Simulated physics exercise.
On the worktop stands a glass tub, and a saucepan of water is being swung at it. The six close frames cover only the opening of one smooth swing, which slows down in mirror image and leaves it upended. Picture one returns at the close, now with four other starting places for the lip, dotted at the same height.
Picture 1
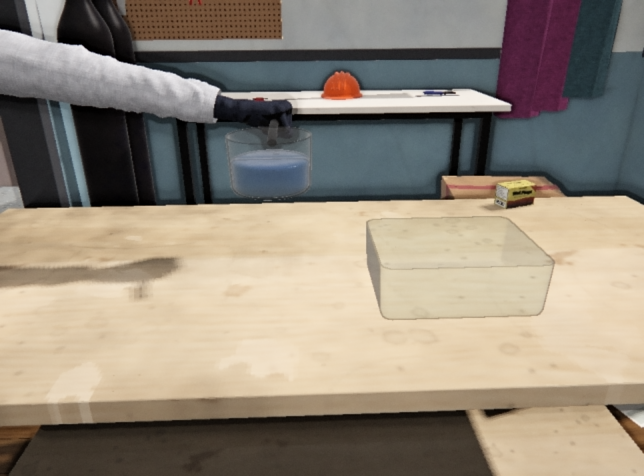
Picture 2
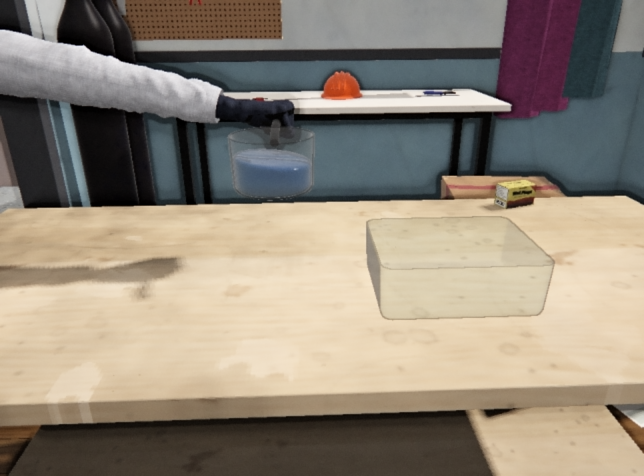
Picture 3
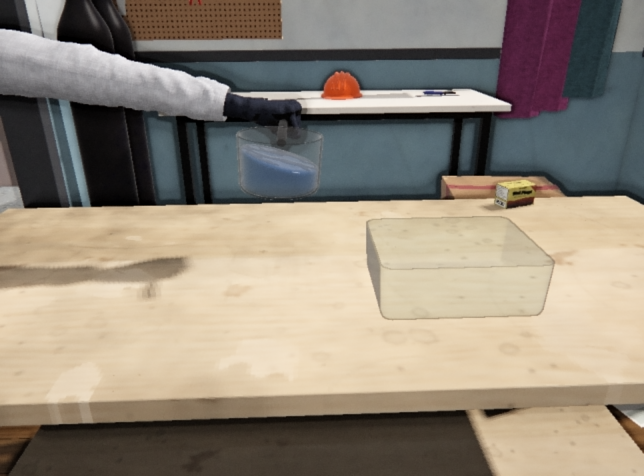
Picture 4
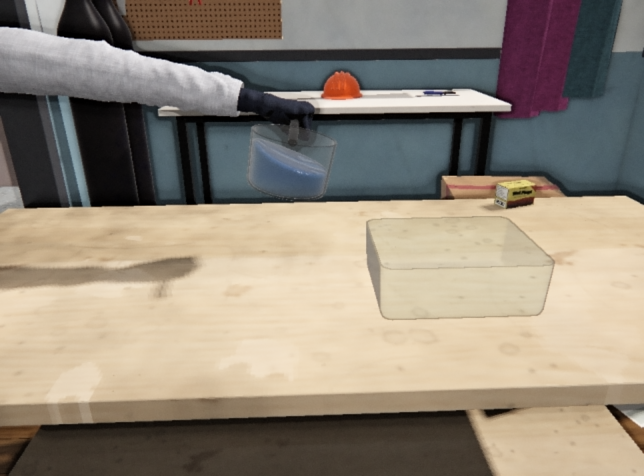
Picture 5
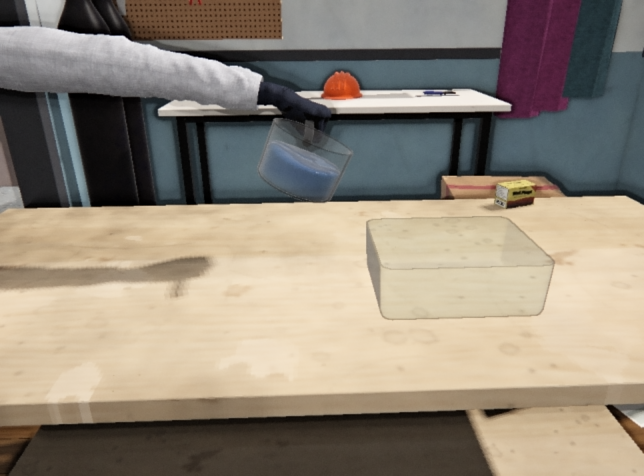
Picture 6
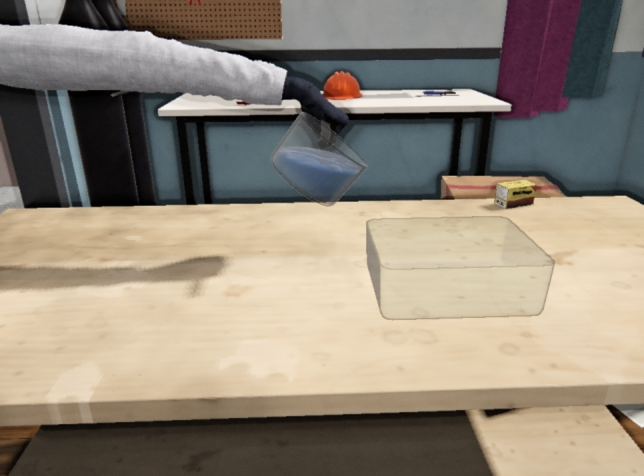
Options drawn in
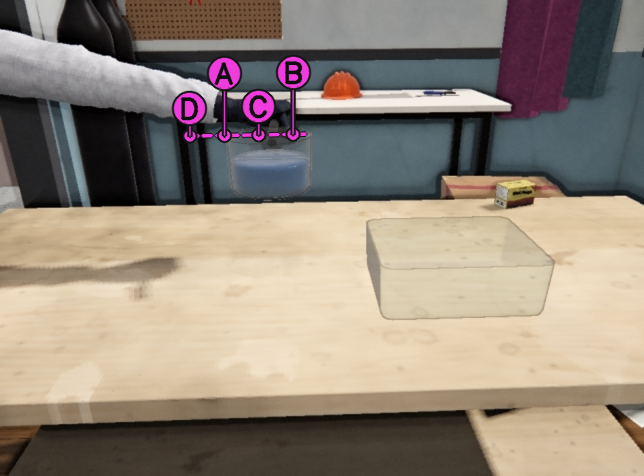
The clip shows a gloved hand holding a clear container of blue liquid above a wooden worktop with a transparent tub on it; the arm moves the container rightward and tilts it progressively while the liquid shifts inside.
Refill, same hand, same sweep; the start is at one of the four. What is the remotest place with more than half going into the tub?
Take C.
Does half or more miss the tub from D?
Yes, it does.
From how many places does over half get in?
Two.
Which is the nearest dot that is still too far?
It is A.
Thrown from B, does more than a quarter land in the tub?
Yes.
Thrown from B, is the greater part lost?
No, that is safe.
On the marked copy, A at (224, 135); B at (293, 134); C at (258, 134); D at (189, 136).
For dot A, about 18 % lands in the tub, 80 % falls short.
For dot B, about 86 % lands in the tub, 1 % falls short and 13 % goes beside or beyond.
For dot C, about 65 % lands in the tub, 25 % falls short and 11 % goes beside or beyond.
For dot D, about 0 % lands in the tub, 99 % falls short.
